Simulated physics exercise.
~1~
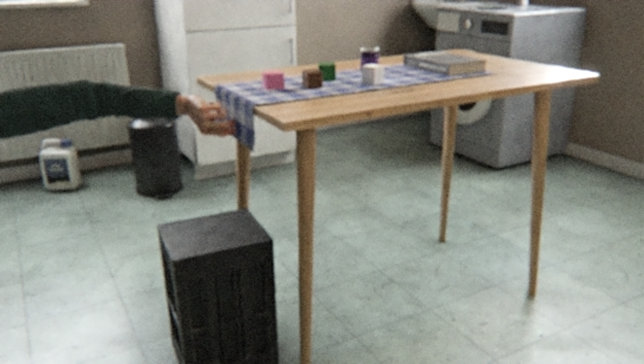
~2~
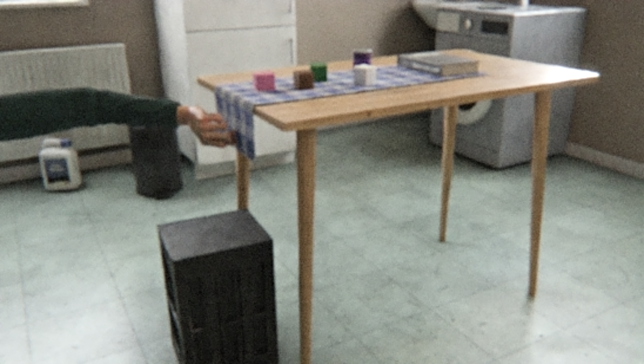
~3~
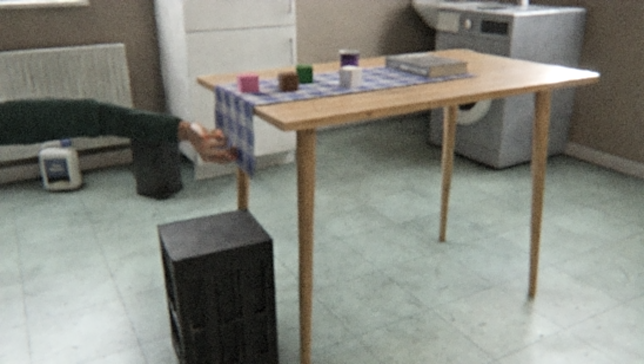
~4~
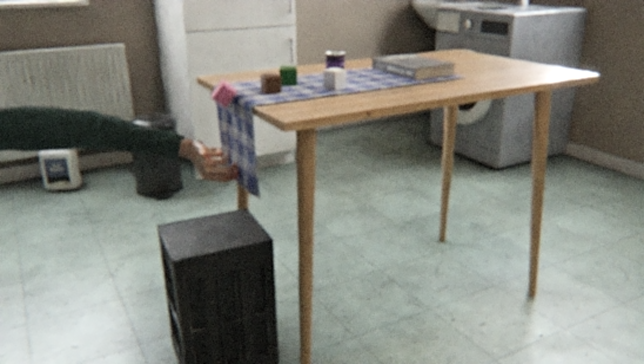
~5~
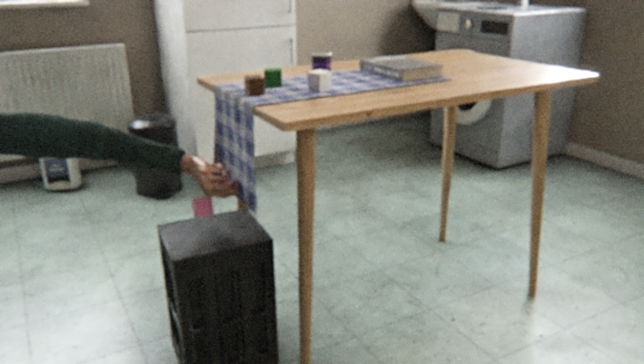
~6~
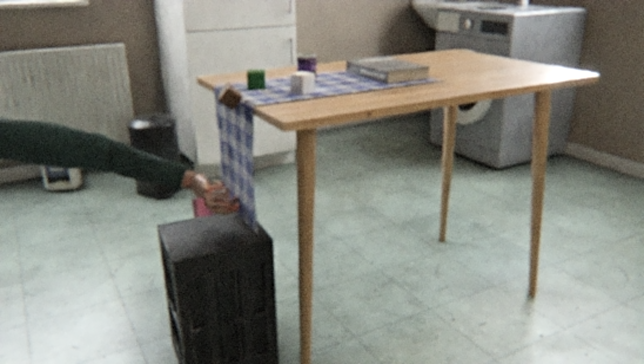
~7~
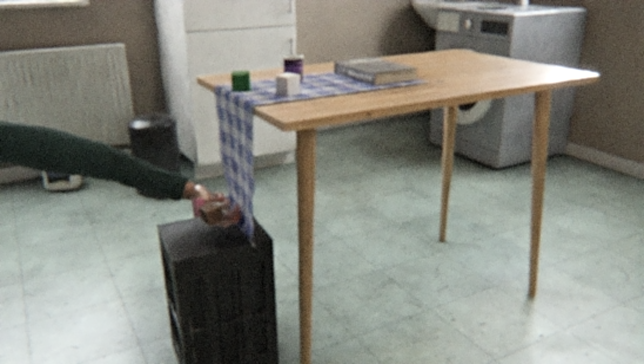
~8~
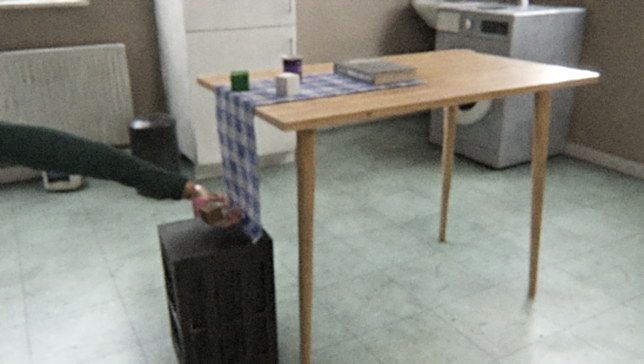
A hand slowly pulled a blue checked tea towel over the left end of a wooden table, carrying small cubes and a book along until the pink cube, then the brown one, dropped off, while the green and white cubes stayed on top.
